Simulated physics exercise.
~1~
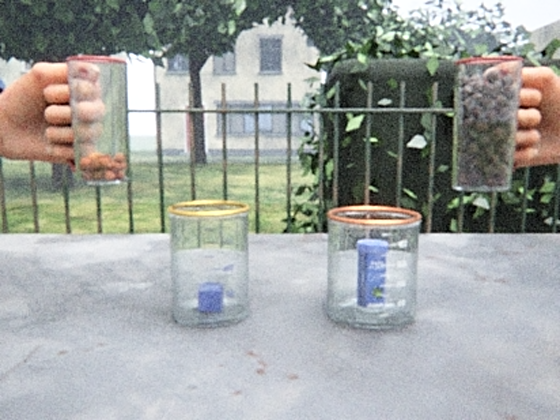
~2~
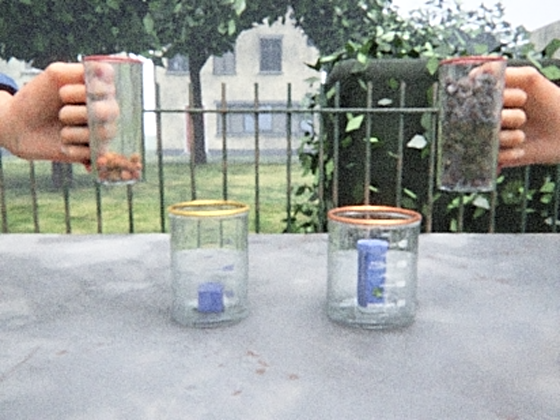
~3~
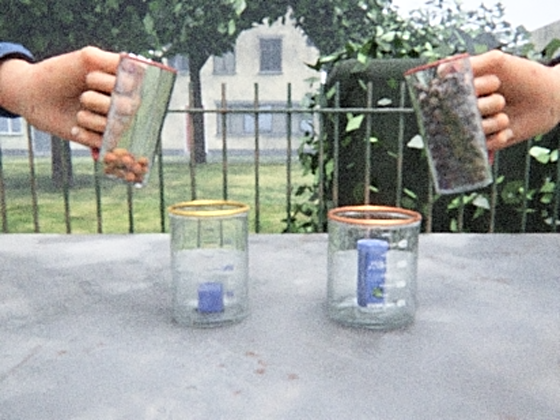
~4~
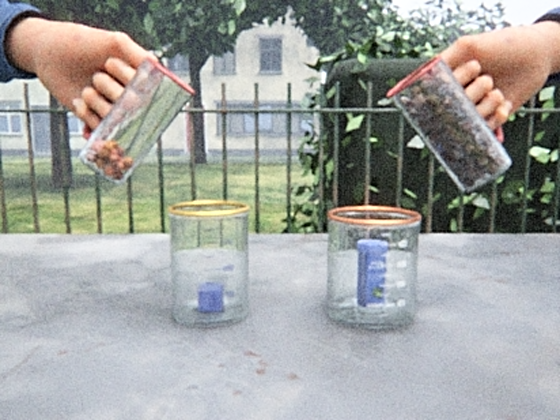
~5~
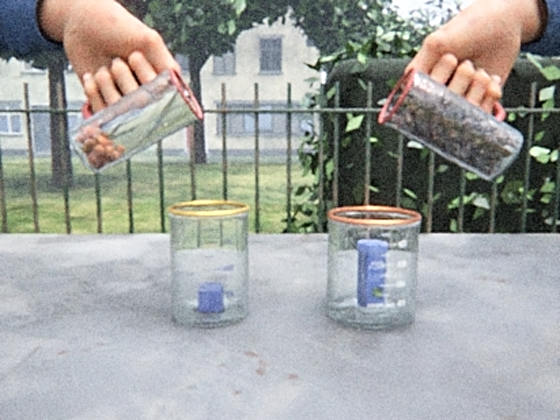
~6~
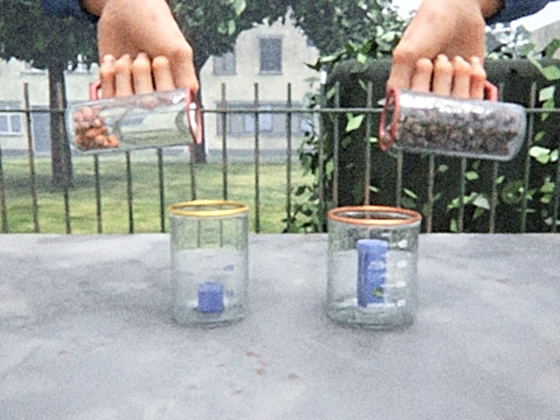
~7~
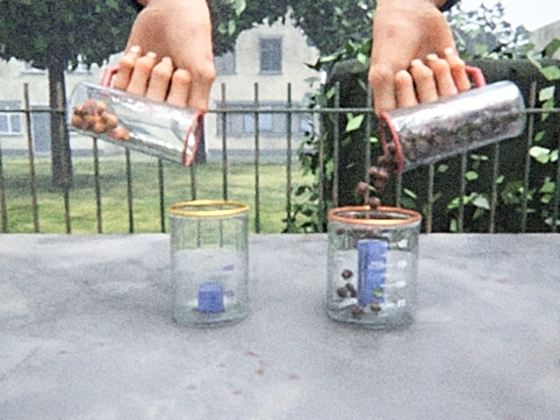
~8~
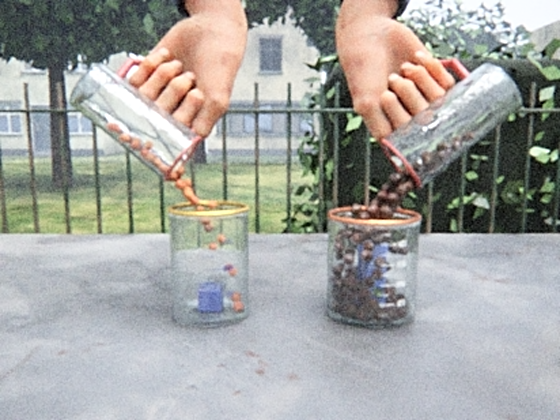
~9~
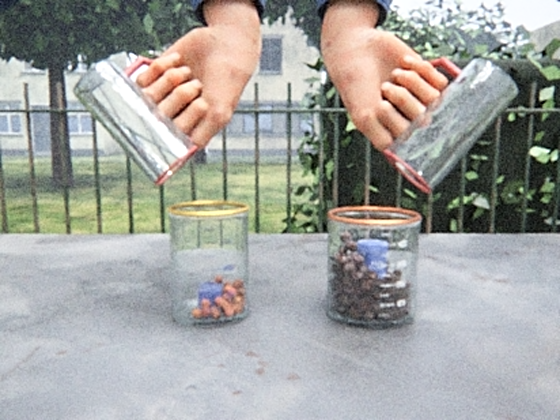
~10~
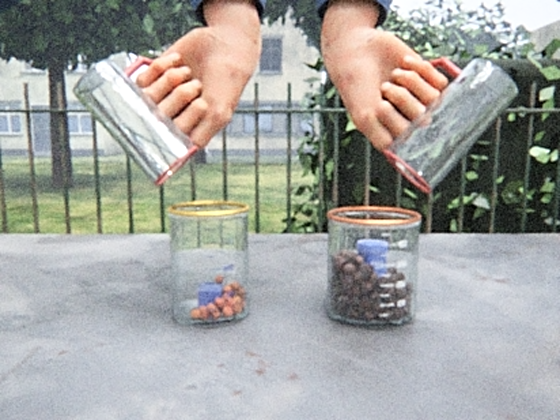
On a grey table outdoors by a fence, two hands tipped cups over two glass beakers holding blue objects, dark balls pouring on the right before orange ones on the left, until both cups were empty and both objects still showed.
